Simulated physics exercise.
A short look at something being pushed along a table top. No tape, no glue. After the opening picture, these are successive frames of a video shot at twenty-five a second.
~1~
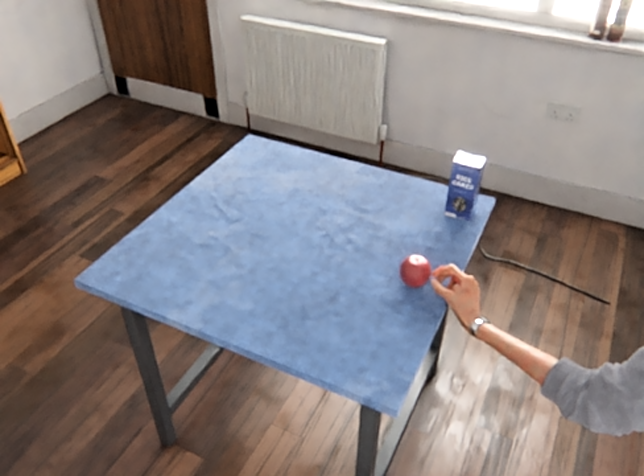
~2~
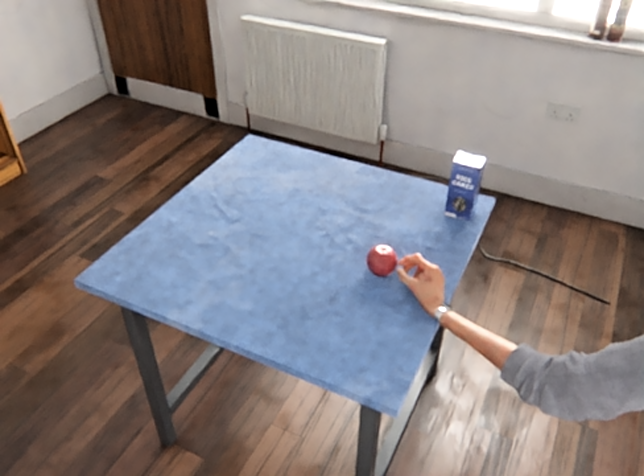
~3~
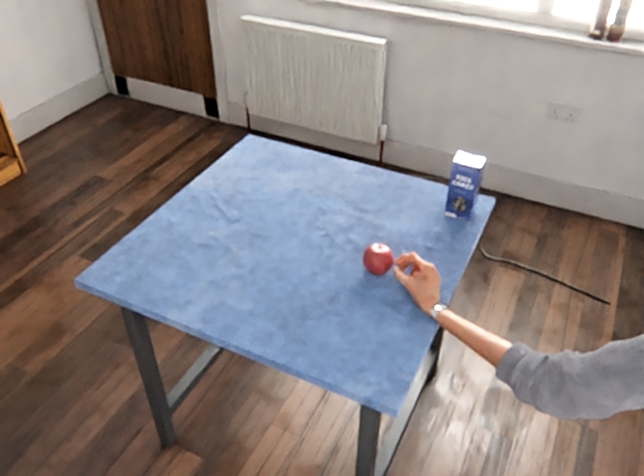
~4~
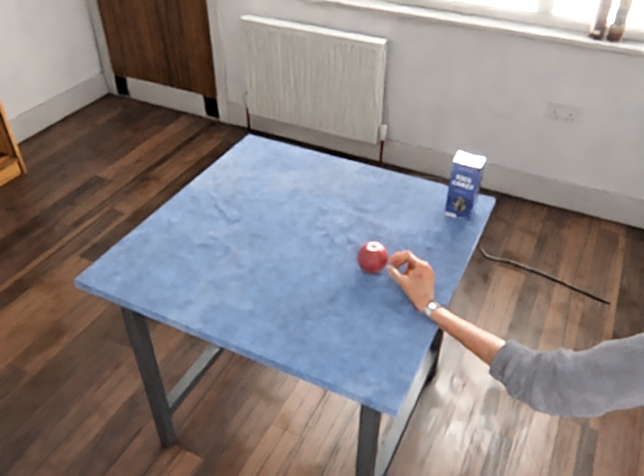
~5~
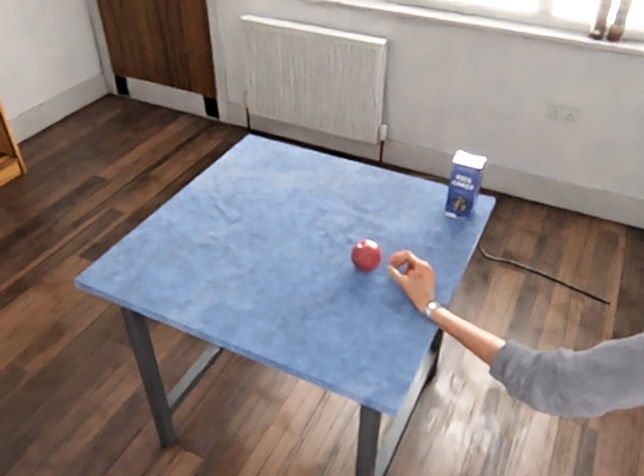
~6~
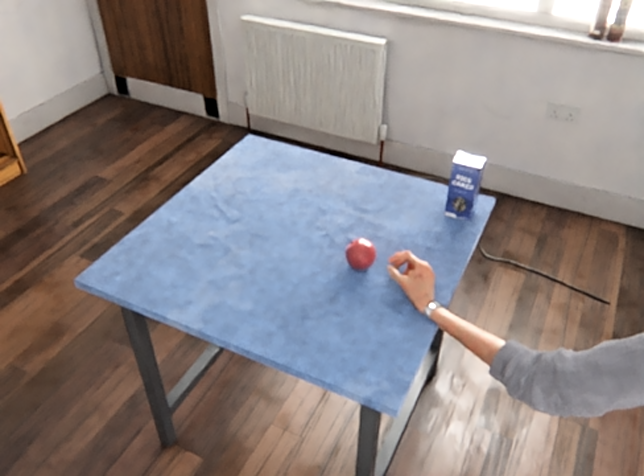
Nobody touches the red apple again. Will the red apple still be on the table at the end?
The red apple stays on the table.
Then, 0.10 s later than the last frame, red apple moved about its own width near (348, 250).
Then, 0.20 s later than the last frame, red apple moved about its own width near (337, 247).
Then, 0.40 s later than the last frame, red apple moved well along near (320, 241).
Then, 0.60 s later than the last frame, red apple moved well along near (309, 238).
When it is over, moved from the start, red apple. End places, in pixels of the last picture, red apple near (305, 237).
